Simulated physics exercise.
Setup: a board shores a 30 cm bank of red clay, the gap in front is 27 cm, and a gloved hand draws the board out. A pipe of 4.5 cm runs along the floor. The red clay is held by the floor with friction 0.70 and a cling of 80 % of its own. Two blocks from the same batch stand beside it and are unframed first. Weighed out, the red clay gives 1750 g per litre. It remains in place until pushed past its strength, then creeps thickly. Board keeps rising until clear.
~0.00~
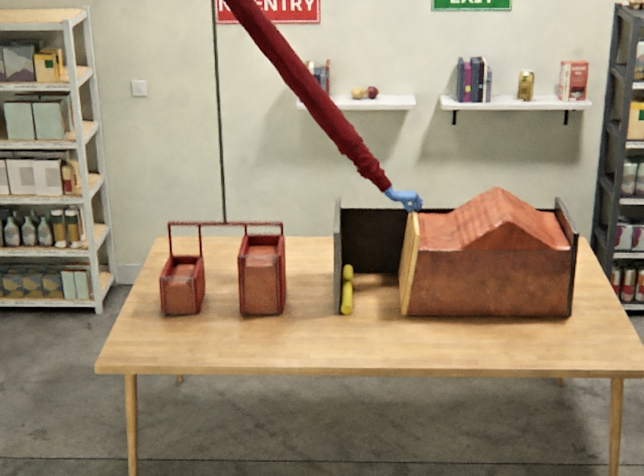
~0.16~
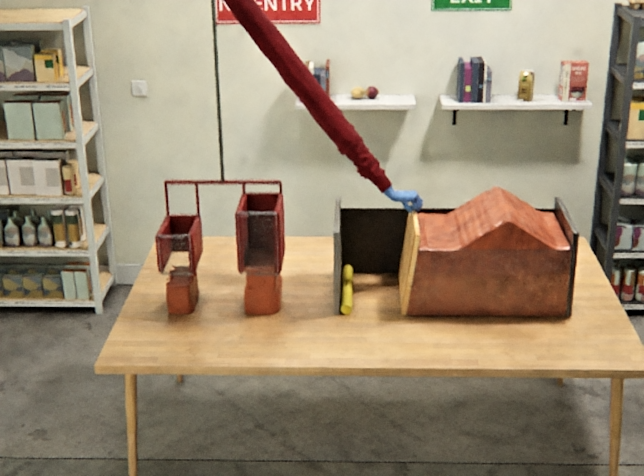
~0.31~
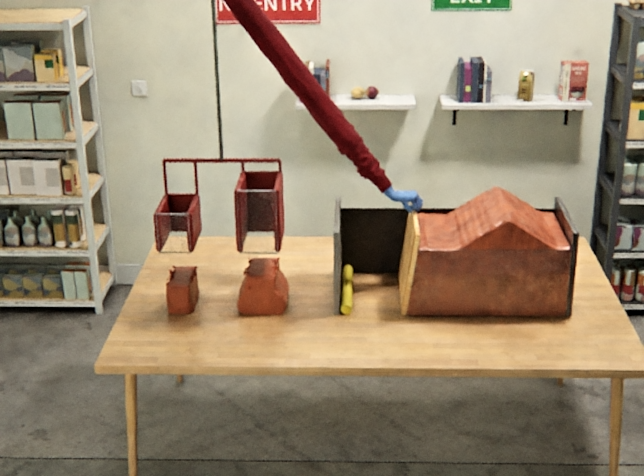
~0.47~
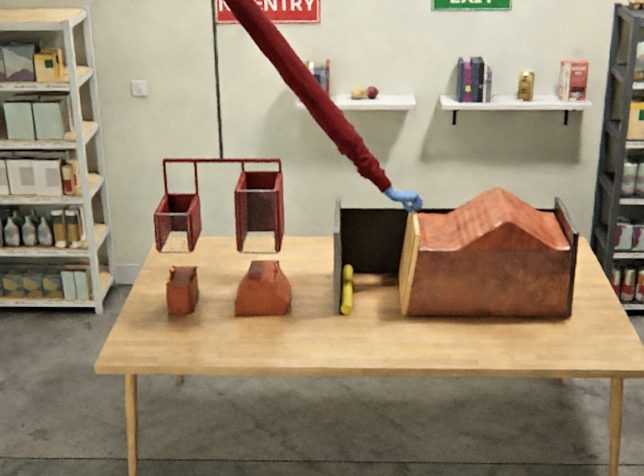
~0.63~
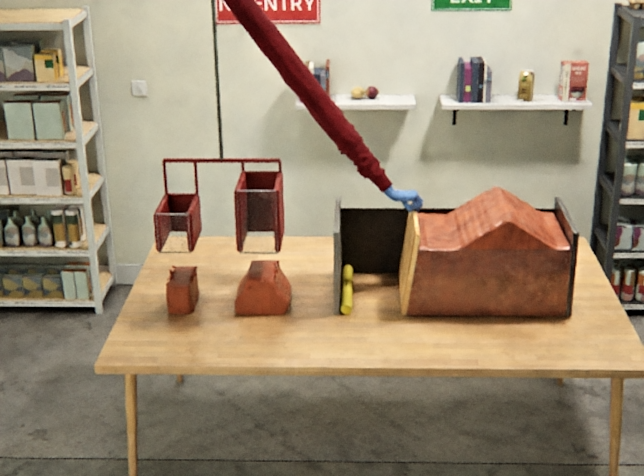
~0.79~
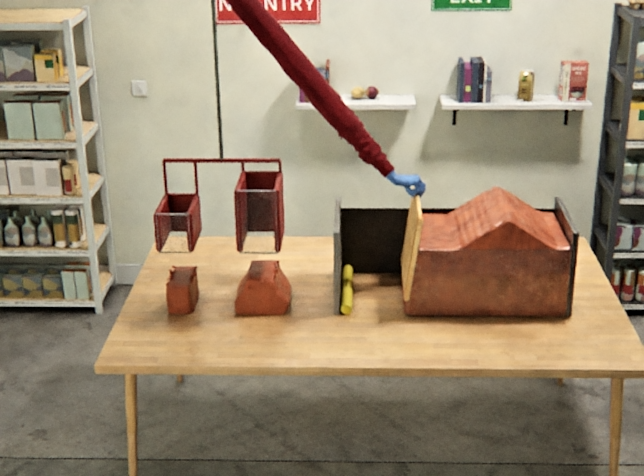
At the start, a gloved hand holds a board against a bank of red clay on a table, beside two framed blocks. The joined open casings lift off the blocks; the left block keeps its height while the right one slumps lower and wider. Then the hand draws the board slightly upward, and the bank keeps its shape.
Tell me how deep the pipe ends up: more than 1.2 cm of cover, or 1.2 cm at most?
At most 1.2 cm.
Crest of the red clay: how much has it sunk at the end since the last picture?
Roughly 8 cm.
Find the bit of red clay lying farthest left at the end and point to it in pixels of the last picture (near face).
Near (353, 305).
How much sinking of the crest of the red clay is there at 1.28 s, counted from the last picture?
Measured change: About 2 cm.
By 1.02 s, the face still stands and nothing lies on the pipe.
By 1.28 s, the fallen stuff reaches 11 % of the way across and nothing lies on the pipe.
By 1.55 s, the fallen stuff reaches 50 % of the way across and nothing lies on the pipe.
By 1.82 s, the fallen stuff reaches 79 % of the way across and nothing lies on the pipe.
By 2.13 s, at the end, the fallen stuff reaches 79 % of the way across and nothing lies on the pipe.
